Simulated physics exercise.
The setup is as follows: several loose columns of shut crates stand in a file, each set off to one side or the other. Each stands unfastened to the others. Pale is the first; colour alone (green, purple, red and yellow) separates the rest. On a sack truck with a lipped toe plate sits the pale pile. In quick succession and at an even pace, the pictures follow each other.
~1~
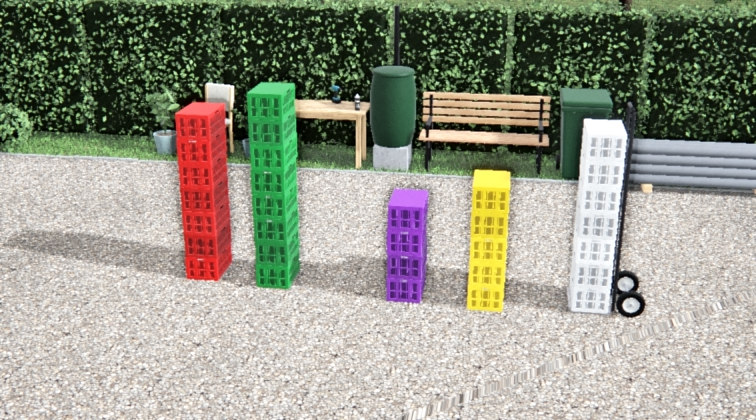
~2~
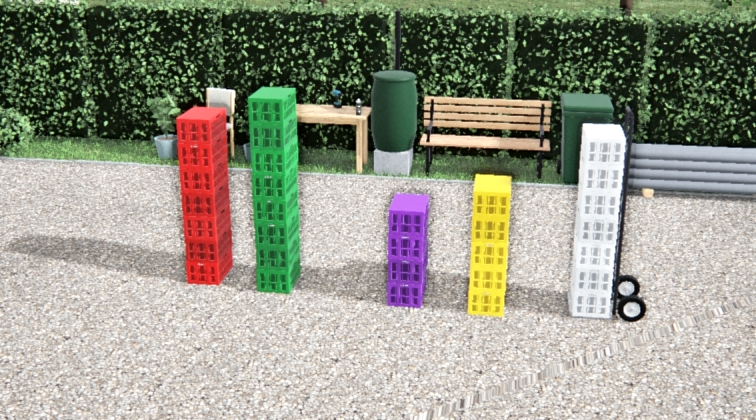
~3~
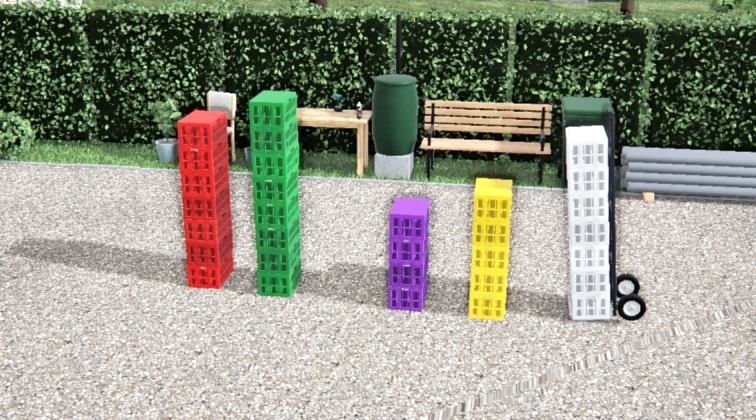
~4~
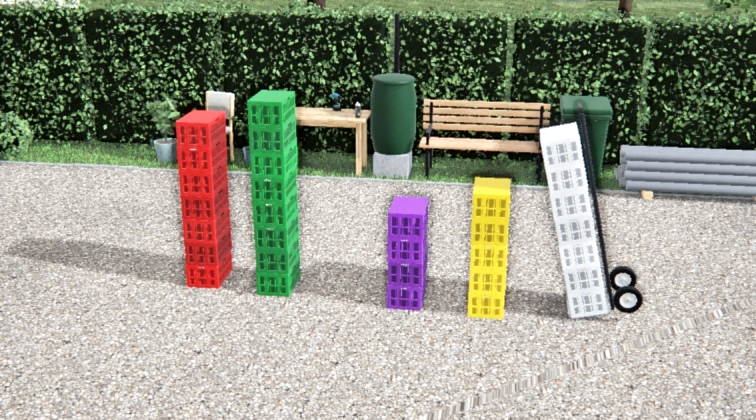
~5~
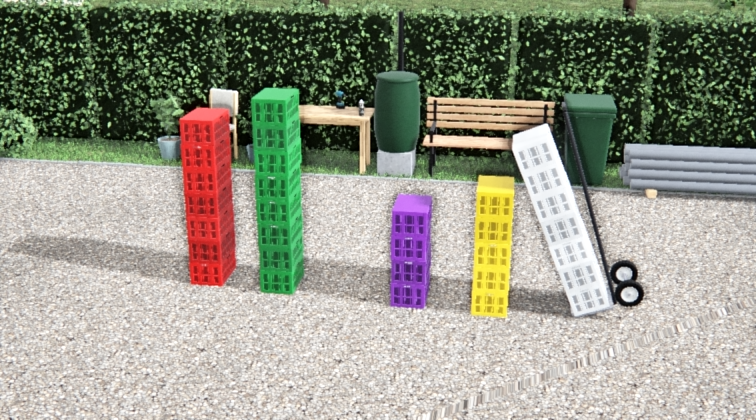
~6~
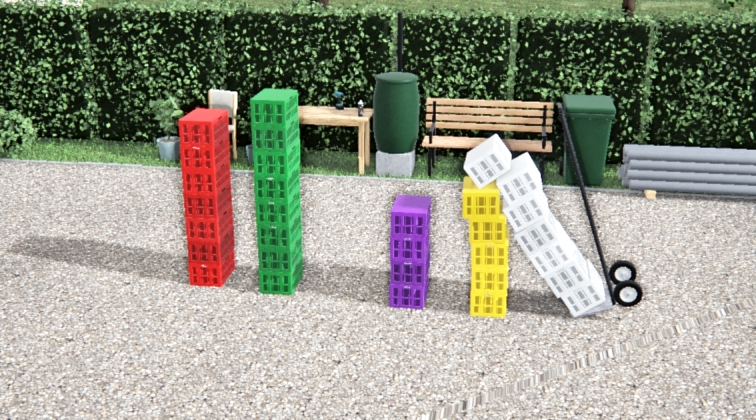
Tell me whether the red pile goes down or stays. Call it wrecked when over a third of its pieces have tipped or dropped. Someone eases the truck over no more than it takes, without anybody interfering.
It stays.
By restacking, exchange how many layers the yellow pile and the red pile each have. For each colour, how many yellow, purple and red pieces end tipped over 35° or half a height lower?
The tally reads yellow 7, then purple 4, then red 5.
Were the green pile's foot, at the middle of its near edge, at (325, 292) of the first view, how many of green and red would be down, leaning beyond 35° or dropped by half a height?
Counting each pile, I get green 8 and red 6.
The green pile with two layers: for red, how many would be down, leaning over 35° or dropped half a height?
Looks like red ends up with 0 down.
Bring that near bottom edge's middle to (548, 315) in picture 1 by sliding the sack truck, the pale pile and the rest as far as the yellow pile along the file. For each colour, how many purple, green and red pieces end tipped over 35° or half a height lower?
Purple: 3; green: 0; red: 0.
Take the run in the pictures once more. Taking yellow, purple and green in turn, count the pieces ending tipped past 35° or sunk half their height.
Colour by colour, yellow 4, purple 4, green 0.
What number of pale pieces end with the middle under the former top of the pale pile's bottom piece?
Pale pieces: 2.
Soon after the last picture, 7 of the pale pile down; none of the 7 red crates down (0 of 24 in all colours); top red crate unmoved; top yellow crate leaning a little.
A little later, 7 of the pale pile down; none of the 7 red crates down (0 of 24 in all colours); top red crate unmoved; top yellow crate leaning clearly.
Later still, 7 of the pale pile down; none of the 7 red crates down (5 of 24 in all colours); top red crate unmoved; top purple crate leaning well over, half its height lower.
After that, 7 of the pale pile down; none of the 7 red crates down (8 of 24 in all colours); top red crate unmoved; top purple crate on its side.
At rest, 7 of the pale pile down; none of the 7 red crates down (8 of 24 in all colours); top red crate unmoved; top purple crate on its side. As the last picture would show them, middles, top red crate near (205, 127), top purple crate near (302, 251).
